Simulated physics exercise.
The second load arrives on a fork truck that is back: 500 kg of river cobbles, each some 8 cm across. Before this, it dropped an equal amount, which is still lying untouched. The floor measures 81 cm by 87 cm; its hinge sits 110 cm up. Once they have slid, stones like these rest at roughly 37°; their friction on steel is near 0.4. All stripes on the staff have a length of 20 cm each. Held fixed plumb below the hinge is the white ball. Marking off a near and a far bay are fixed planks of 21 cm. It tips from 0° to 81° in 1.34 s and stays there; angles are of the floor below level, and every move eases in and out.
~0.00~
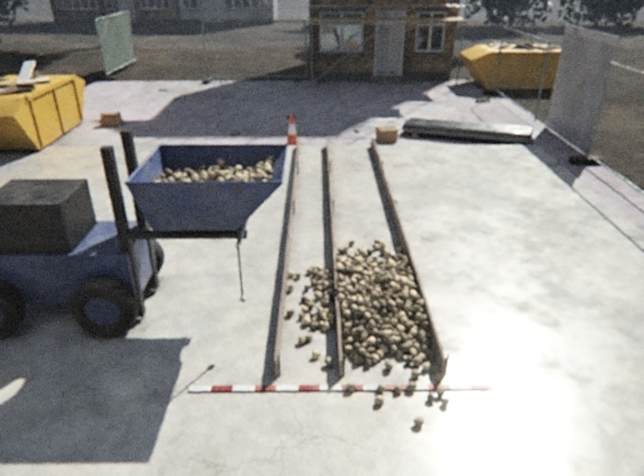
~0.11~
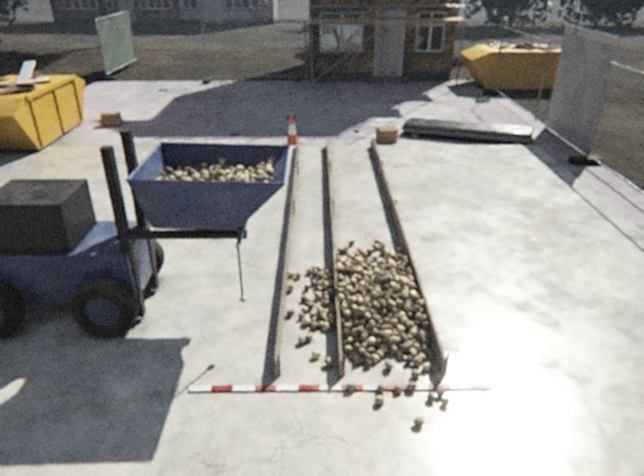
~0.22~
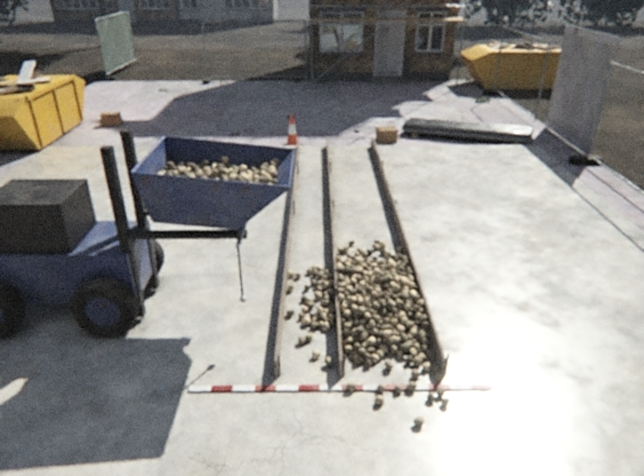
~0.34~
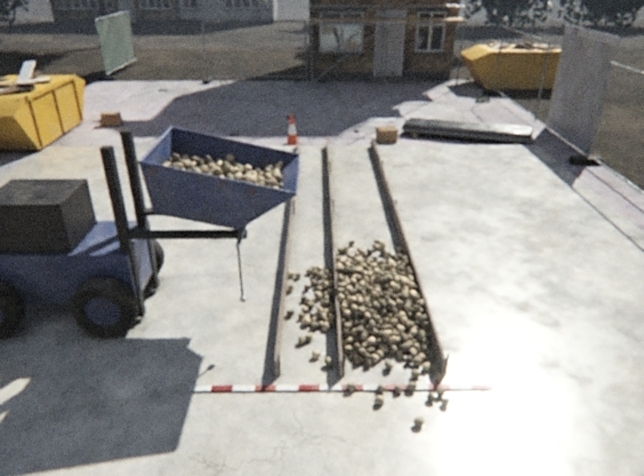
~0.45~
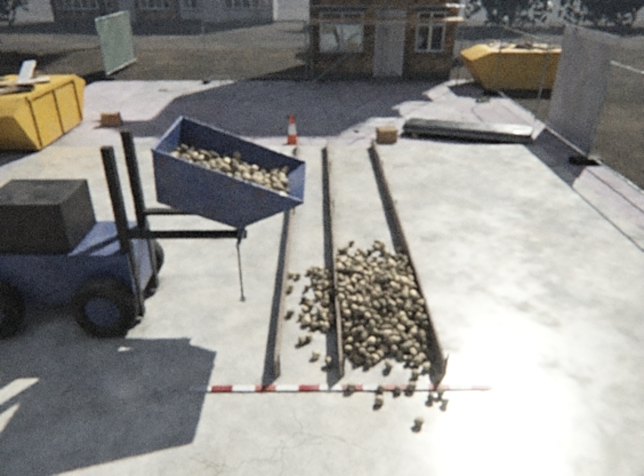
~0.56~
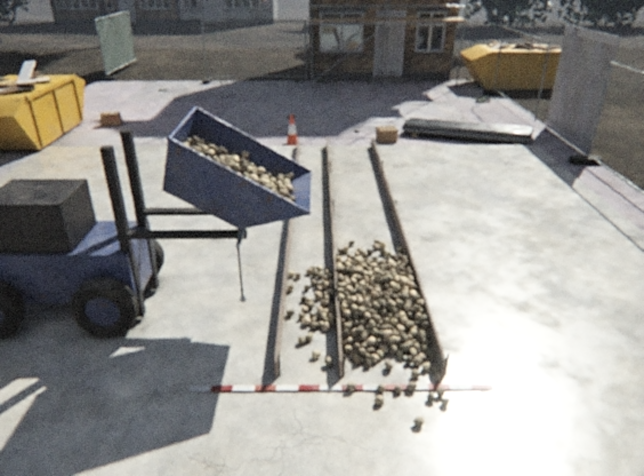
The clip opens on a blue fork vehicle at the left holding a level blue skip of pale stones beside long dark rails, where a heap of similar stones lies still. The skip tilts down toward the right, slowly then more steeply, and its stones shift toward the lower side.
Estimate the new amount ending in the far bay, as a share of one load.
Roughly 74 per cent of a load.
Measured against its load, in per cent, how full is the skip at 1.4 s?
About 60 percent is still in there.
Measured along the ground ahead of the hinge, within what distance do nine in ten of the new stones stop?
It comes to around 180 centimetres.
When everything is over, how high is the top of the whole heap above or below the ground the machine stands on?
The top ends up some 46 cm above the ground.
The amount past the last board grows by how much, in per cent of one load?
Roughly 5 in a hundred, I'd estimate.
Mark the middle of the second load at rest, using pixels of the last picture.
Their centre rests close to (360, 289).
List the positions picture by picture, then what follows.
The first picture shows lip at (282, 183), floor tilted 0°, highest stones at (250, 171). The earlier load is highest near (367, 293), 26 cm above ground level, 8 % in the near bay, 92 % in the far bay.
In the second picture, the skip is at 2°, its lip at (284, 184); the top of the load is at (230, 171); the stones move at 0.2 m/s on average.
The third picture shows lip at (289, 188), floor tilted 6°, highest stones at (199, 168); the stones move at 0.5 m/s on average.
The fourth picture shows lip at (296, 194), floor tilted 13°, highest stones at (187, 163); the stones move at 0.6 m/s on average.
In the fifth picture, the skip is at 21°, its lip at (304, 203); the top of the load is at (187, 155); the stones move at 0.7 m/s on average.
In the sixth picture, the skip is at 31°, its lip at (310, 214); the top of the load is at (194, 146); the stones move at 0.8 m/s on average.
After 1.0 s the floor is at 69°; in per cent of one load, 100 in the skip, 8 in the near bay, 92 in the far bay; the foremost stones are at (416, 298).
After 1.4 s the floor is at 81°; in per cent of one load, 62 in the skip, 23 in the near bay, 116 in the far bay; the foremost stones are at (416, 298).
After 1.8 s the floor is at 81°; in per cent of one load, 14 in the skip, 29 in the near bay, 156 in the far bay, 1 past the last board; the foremost stones are at (427, 290).
After 4.4 s the floor is at 81°; in per cent of one load, 0 in the skip, 31 in the near bay, 166 in the far bay, 4 past the last board; the foremost stones are at (505, 310). Net gain in the far bay, 74.
